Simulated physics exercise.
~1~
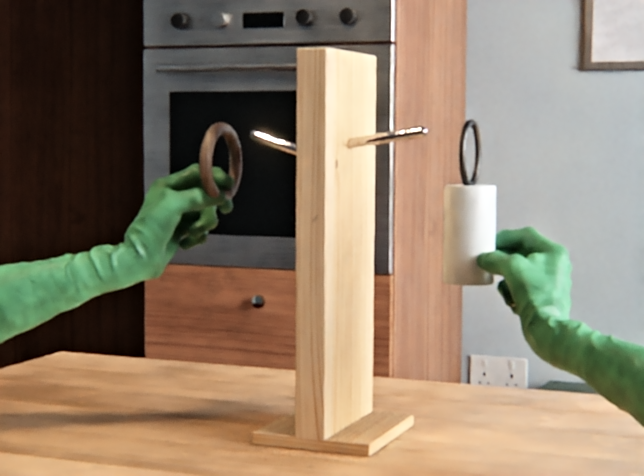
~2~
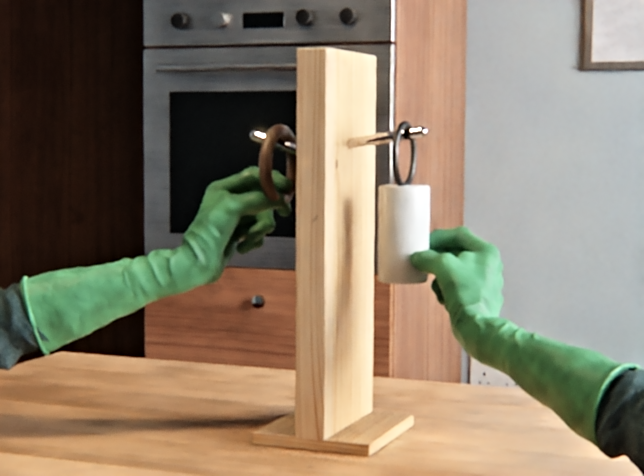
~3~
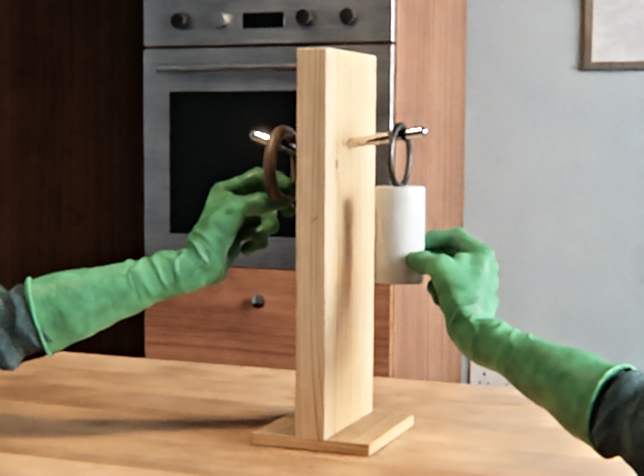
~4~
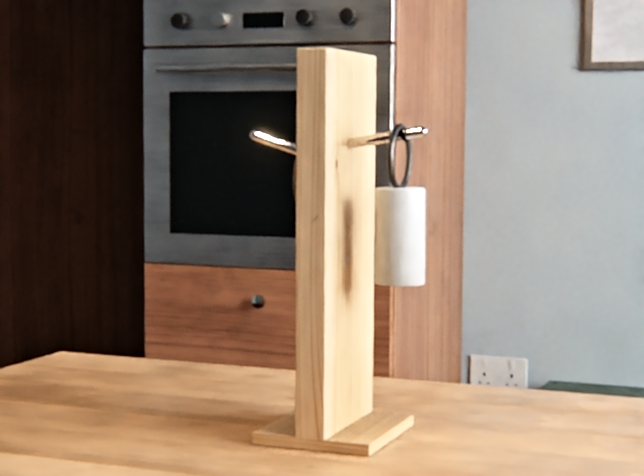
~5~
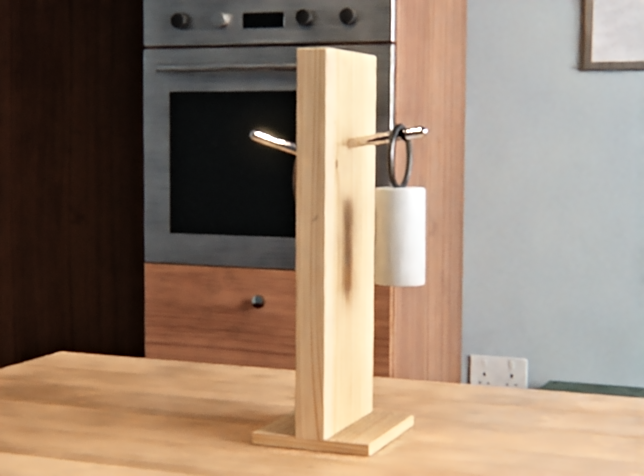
A brown ring and a white cylinder with a loop were brought inward by two green-gloved hands to the pegs of a wooden stand. Once the hands had gone, the cylinder hung still on the right peg, with the ring no longer clearly visible.
